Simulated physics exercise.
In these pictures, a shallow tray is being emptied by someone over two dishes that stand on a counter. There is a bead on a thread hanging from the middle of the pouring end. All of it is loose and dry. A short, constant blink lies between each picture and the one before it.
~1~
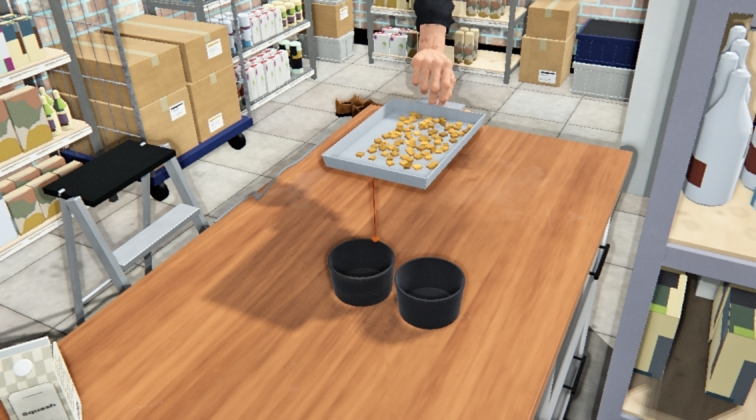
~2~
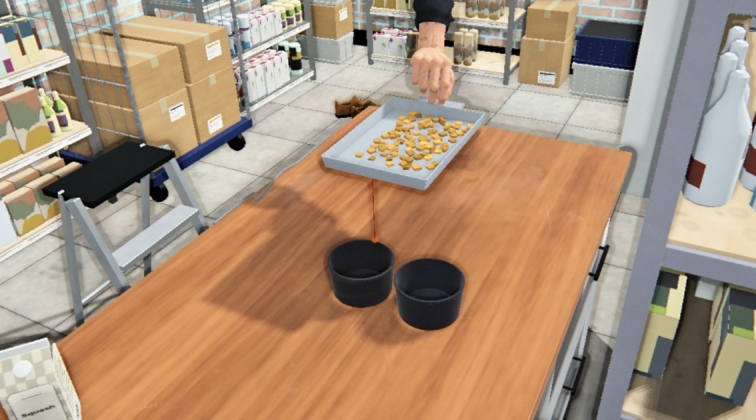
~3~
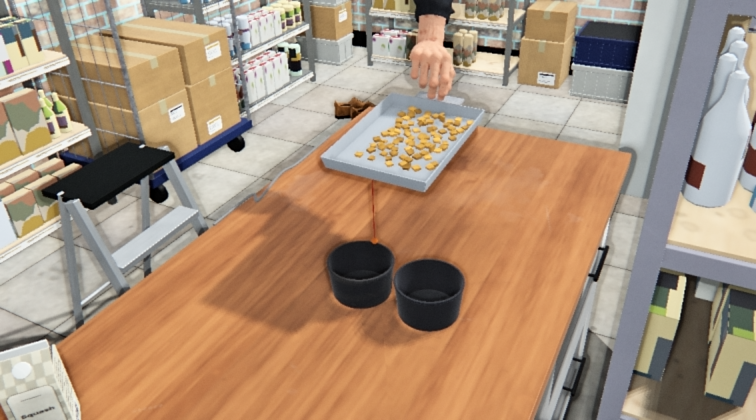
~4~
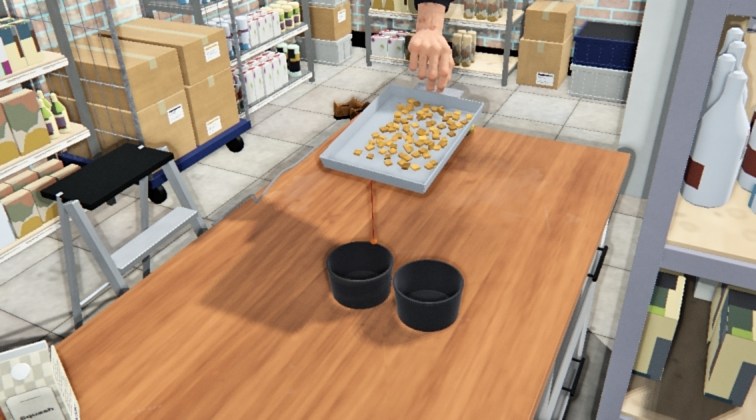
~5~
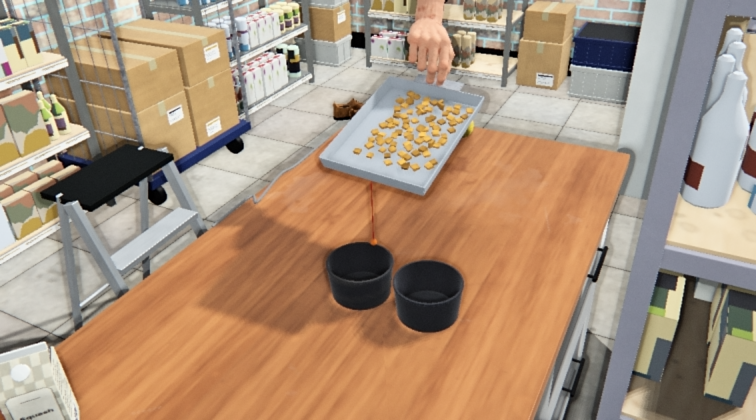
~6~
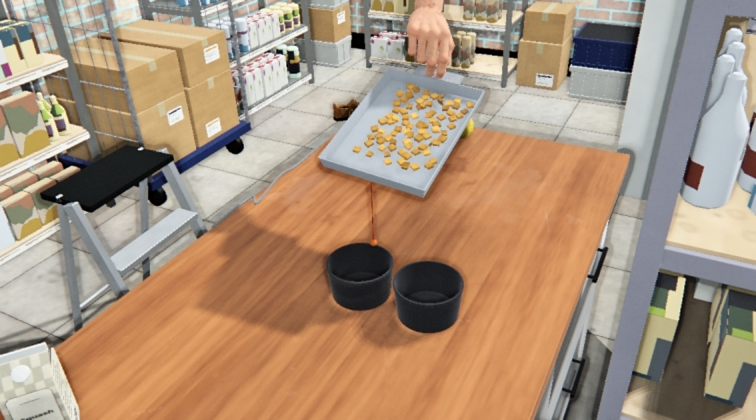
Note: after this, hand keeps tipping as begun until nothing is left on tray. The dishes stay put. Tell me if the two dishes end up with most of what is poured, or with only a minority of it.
Most reaches the dishes.
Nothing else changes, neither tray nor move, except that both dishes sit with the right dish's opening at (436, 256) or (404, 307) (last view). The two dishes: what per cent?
The first try gives 30 per cent, the second 10 per cent.
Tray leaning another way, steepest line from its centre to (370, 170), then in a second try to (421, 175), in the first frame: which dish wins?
The first place favours the left of the two, the second the right of the two.
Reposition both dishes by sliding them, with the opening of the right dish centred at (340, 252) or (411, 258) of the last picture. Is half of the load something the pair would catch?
Try 1: Not up to half; try 2: In excess of half.
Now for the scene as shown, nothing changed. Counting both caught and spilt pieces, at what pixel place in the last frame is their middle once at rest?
Near pixel (407, 303).
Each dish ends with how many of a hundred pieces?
Count per hundred - left dish ~ 30, right dish ~ 50.
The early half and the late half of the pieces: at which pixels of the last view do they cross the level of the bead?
Earlier half at (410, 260), later half at (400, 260).
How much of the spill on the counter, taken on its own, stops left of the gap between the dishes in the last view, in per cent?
Left share: Some 50 per cent.
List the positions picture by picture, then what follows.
In the first frame, corners of the pouring end (326, 154) and (425, 177), level; middle of the load (413, 140), cereal squares; left dish (346, 289); right dish (415, 311); bead on its thread (375, 239).
In the second frame, corners of the pouring end (325, 155) and (425, 178), level; middle of the load (412, 140).
In the third frame, corners of the pouring end (325, 156) and (424, 180), tipped barely, lowest at the right corner; middle of the load (412, 138).
In the fourth frame, corners of the pouring end (323, 156) and (423, 182), tipped a little, lowest at the right corner; middle of the load (411, 134).
In the fifth frame, corners of the pouring end (323, 156) and (423, 185), tipped a little, lowest at the right corner; middle of the load (410, 130).
In the sixth frame, corners of the pouring end (322, 156) and (423, 187), tipped clearly, lowest at the right corner; middle of the load (420, 125); left dish (344, 293); right dish (414, 315).
Just after the last frame, tray tipped steeply; every one on the tray.
A moment on, tray tipped past a quarter turn; almost all on the tray; just a few in the right dish; just a few in the air.
Further on, tray tipped past a quarter turn; roughly half in the right dish; roughly a quarter in the left dish; roughly a quarter outside both.
When it is over, tray tipped past a quarter turn; roughly half in the right dish; roughly a quarter in the left dish; roughly a quarter outside both.
